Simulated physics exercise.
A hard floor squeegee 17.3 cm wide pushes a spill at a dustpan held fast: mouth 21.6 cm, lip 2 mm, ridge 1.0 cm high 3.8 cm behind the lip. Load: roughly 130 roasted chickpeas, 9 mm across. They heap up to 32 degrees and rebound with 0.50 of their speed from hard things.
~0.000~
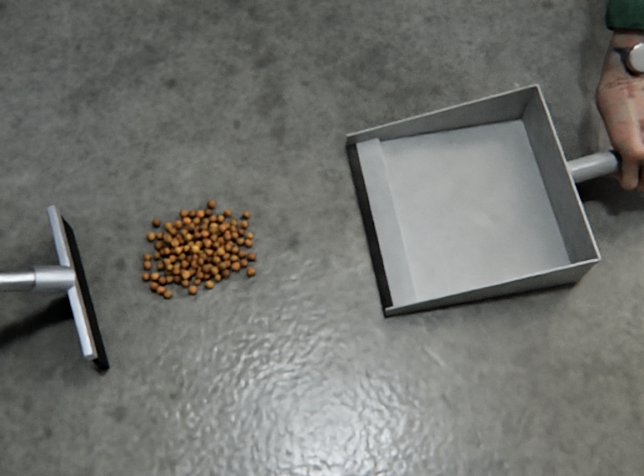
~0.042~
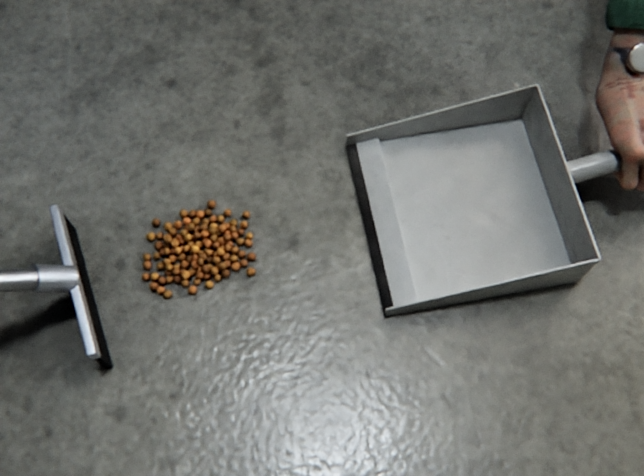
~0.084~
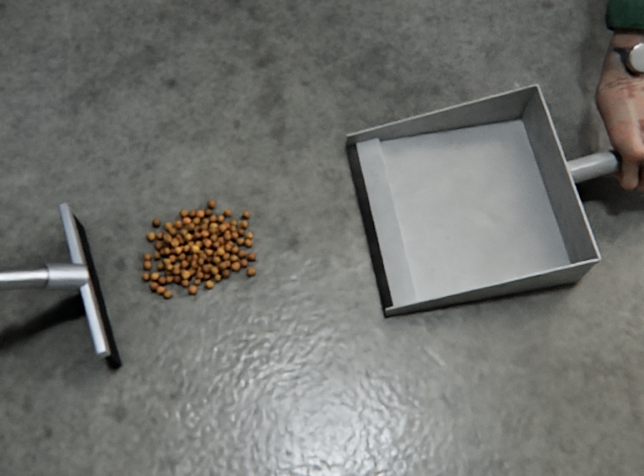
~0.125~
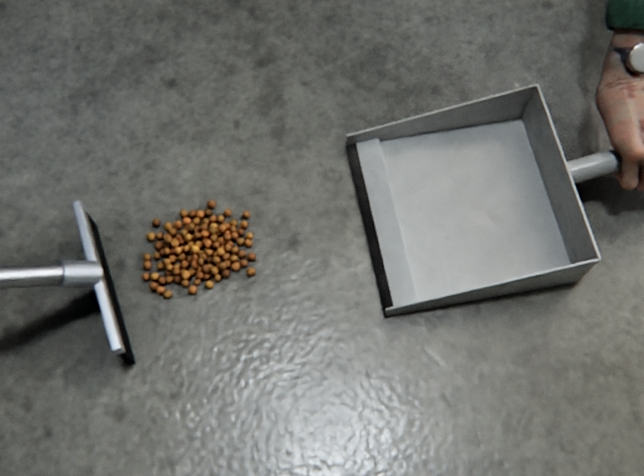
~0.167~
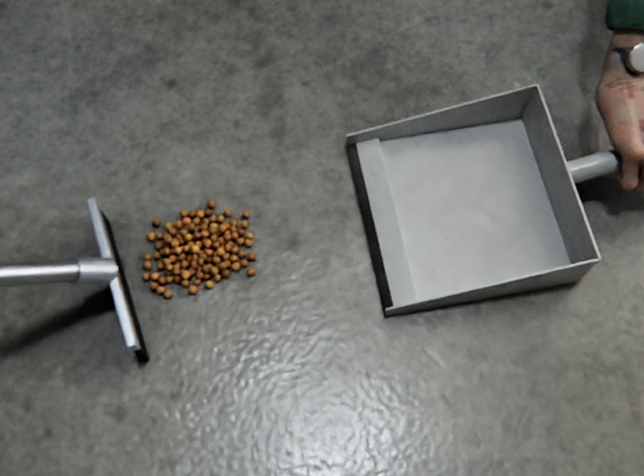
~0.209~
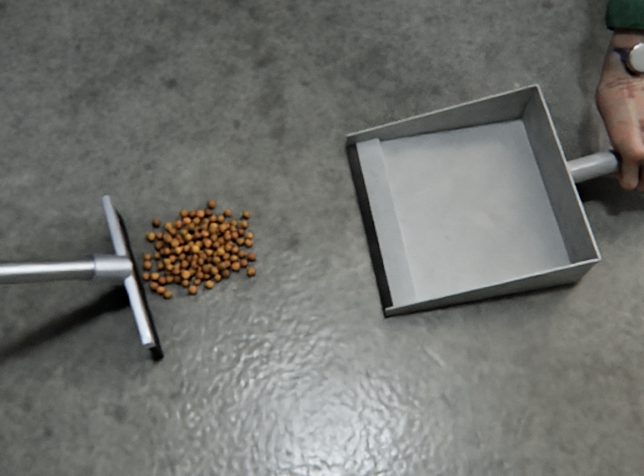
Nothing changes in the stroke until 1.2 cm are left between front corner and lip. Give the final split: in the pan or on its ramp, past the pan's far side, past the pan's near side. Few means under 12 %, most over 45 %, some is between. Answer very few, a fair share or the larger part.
In the pan or on its ramp: A fair share; past the pan's far side: Very few; past the pan's near side: Very few.
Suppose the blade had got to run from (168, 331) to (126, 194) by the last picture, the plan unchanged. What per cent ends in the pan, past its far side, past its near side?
Pan 30, far 10, near 0.
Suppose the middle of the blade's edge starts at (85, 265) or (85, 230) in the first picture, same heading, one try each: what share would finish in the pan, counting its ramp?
Some 30 and 20 per cent.
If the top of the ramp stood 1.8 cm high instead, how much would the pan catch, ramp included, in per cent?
In that case some 15 per cent.
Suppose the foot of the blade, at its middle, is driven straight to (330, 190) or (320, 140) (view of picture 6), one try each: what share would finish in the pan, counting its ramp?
About 40 and 20 per cent.
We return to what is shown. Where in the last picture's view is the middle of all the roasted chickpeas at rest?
Near (353, 211).
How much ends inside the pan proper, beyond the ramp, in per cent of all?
About 0 per cent.
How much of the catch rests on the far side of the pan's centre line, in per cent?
Some 30 per cent.
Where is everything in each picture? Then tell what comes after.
In the first picture, blade from (91, 354) to (55, 214), moved 0.0 cm, 0 of the pieces shifted so far; middle of the pieces at (199, 245); pan at (474, 208).
In the second picture, blade from (94, 354) to (58, 213), moved 0.3 cm, 0 of the pieces shifted so far; middle of the pieces at (199, 245).
In the third picture, blade from (104, 352) to (67, 211), moved 1.3 cm, 0 of the pieces shifted so far; middle of the pieces at (199, 245).
In the fourth picture, blade from (118, 349) to (80, 209), moved 2.7 cm, 0 of the pieces shifted so far; middle of the pieces at (199, 245).
In the fifth picture, blade from (134, 346) to (94, 206), moved 4.3 cm, 0 of the pieces shifted so far; middle of the pieces at (199, 245).
In the sixth picture, blade from (149, 343) to (108, 204), moved 5.8 cm, 0 of the pieces shifted so far; middle of the pieces at (199, 245); pan at (474, 208). Its pace works out near 0.36 m/s.
After 0.52 s, middle of the blade 15 cm from the lip; 0 % over the lip, far side 0 %, near side 0 %.
Then, at 0.72 s, middle of the blade 7 cm from the lip; 0 % over the lip, far side 0 %, near side 0 %.
After 1.05 s, middle of the blade 3 cm from the lip; 20 % over the lip, far side 0 %, near side 0 %.
By 1.4 s all is still; pan 20 %, far side 0 %, near side 0 %, in front of the lip or behind the blade 80 %.
